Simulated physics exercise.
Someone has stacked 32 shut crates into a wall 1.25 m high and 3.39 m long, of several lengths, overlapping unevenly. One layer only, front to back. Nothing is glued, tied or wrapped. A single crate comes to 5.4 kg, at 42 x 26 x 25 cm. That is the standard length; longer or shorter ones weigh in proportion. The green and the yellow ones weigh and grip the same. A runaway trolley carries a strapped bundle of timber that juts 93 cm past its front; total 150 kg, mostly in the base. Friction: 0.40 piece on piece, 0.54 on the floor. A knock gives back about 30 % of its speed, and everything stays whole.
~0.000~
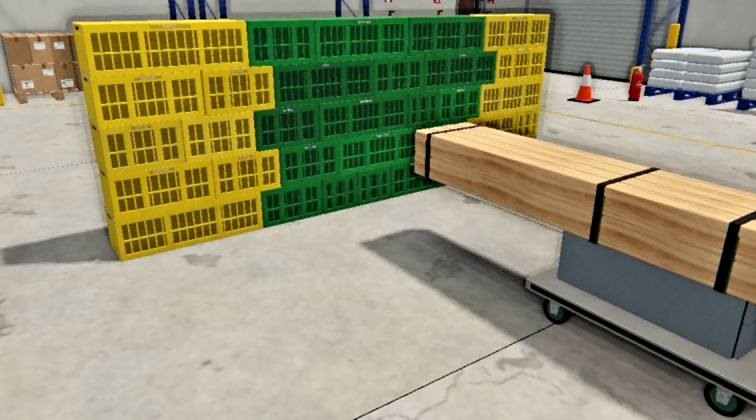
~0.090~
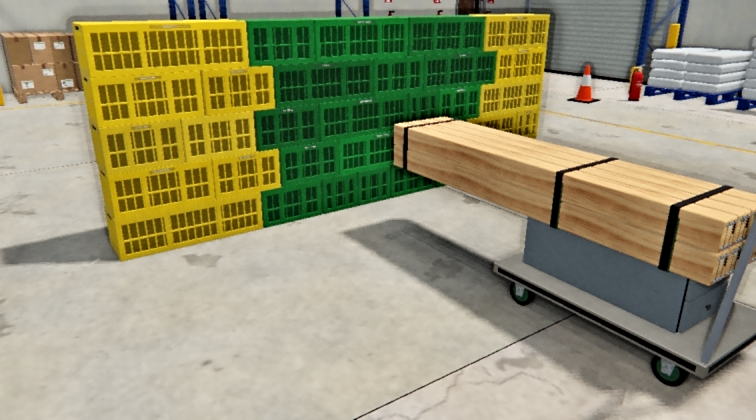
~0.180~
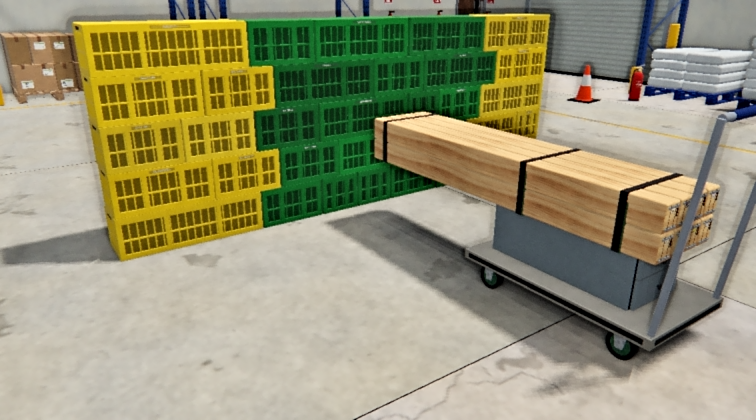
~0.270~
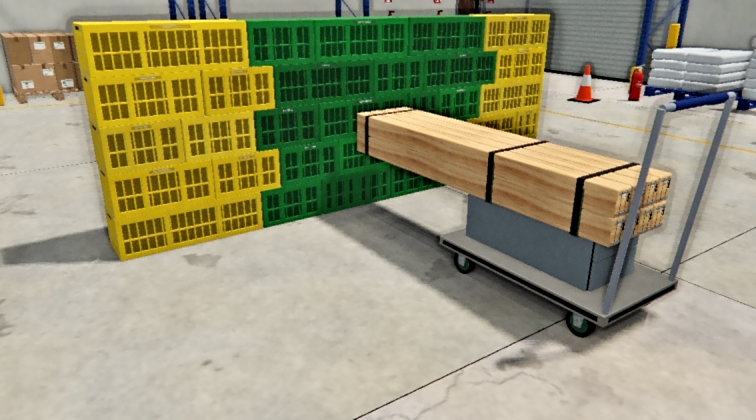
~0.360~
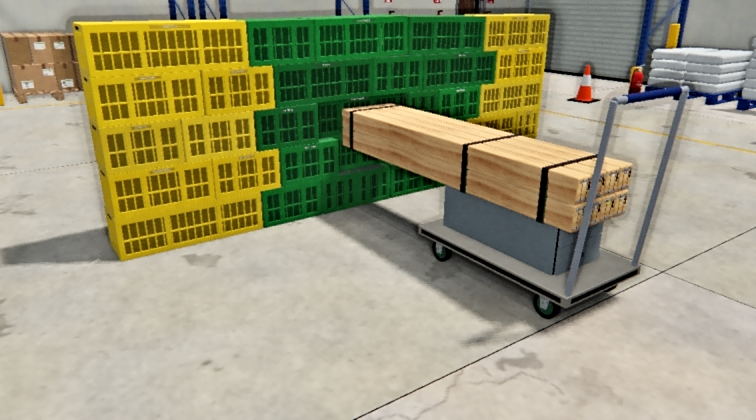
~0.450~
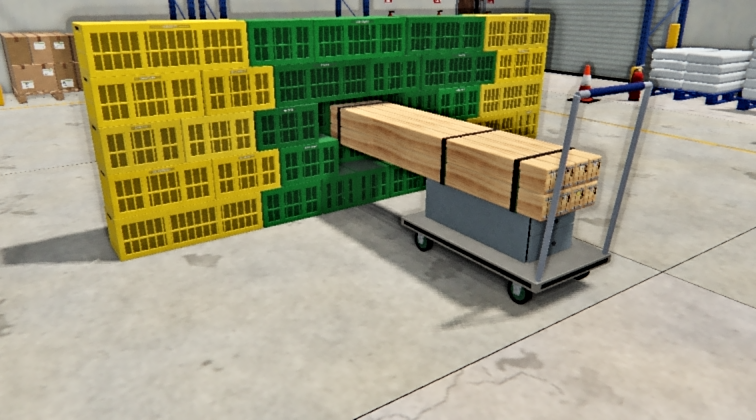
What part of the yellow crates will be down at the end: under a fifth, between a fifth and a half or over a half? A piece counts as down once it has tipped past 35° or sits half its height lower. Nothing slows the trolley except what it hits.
Under a fifth of them.
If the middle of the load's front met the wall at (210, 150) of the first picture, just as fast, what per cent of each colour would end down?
In that case yellow 50, green 20 per cent.
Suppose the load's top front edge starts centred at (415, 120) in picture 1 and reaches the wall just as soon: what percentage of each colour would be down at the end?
In that case yellow 0, green 10 per cent.
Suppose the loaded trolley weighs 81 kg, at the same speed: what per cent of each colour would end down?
In that case yellow 0, green 10 per cent.
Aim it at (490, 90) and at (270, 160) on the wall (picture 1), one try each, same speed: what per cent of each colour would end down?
Yellow 20 then 20, green 20 then 40 per cent.
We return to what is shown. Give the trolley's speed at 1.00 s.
Roughly 1.1 m/s.
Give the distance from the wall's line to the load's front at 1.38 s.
About 140 cm past it.
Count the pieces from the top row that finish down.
The count is 0.
After 0.62 s, load 52 cm past the wall's line, still rolling; none of the 14 yellow crates down (1 of 32 in all colours); top yellow crate unmoved; top green crate 37 mm from its place.
After 1.00 s, load 1.09 m past the wall's line, still rolling; none of the 14 yellow crates down (2 of 32 in all colours); top yellow crate unmoved; top green crate 30 mm from its place.
After 1.38 s, load 1.39 m past the wall's line, still rolling; none of the 14 yellow crates down (2 of 32 in all colours); top yellow crate unmoved; top green crate 10 cm from its place.
In the end (2.0 s), load 1.46 m past the wall's line, stopped; none of the 14 yellow crates down (2 of 32 in all colours); top yellow crate 21 mm from its place; top green crate 11 cm from its place. That is 0 per cent. From the last view, middles, top yellow crate near (505, 31), top green crate near (428, 33).
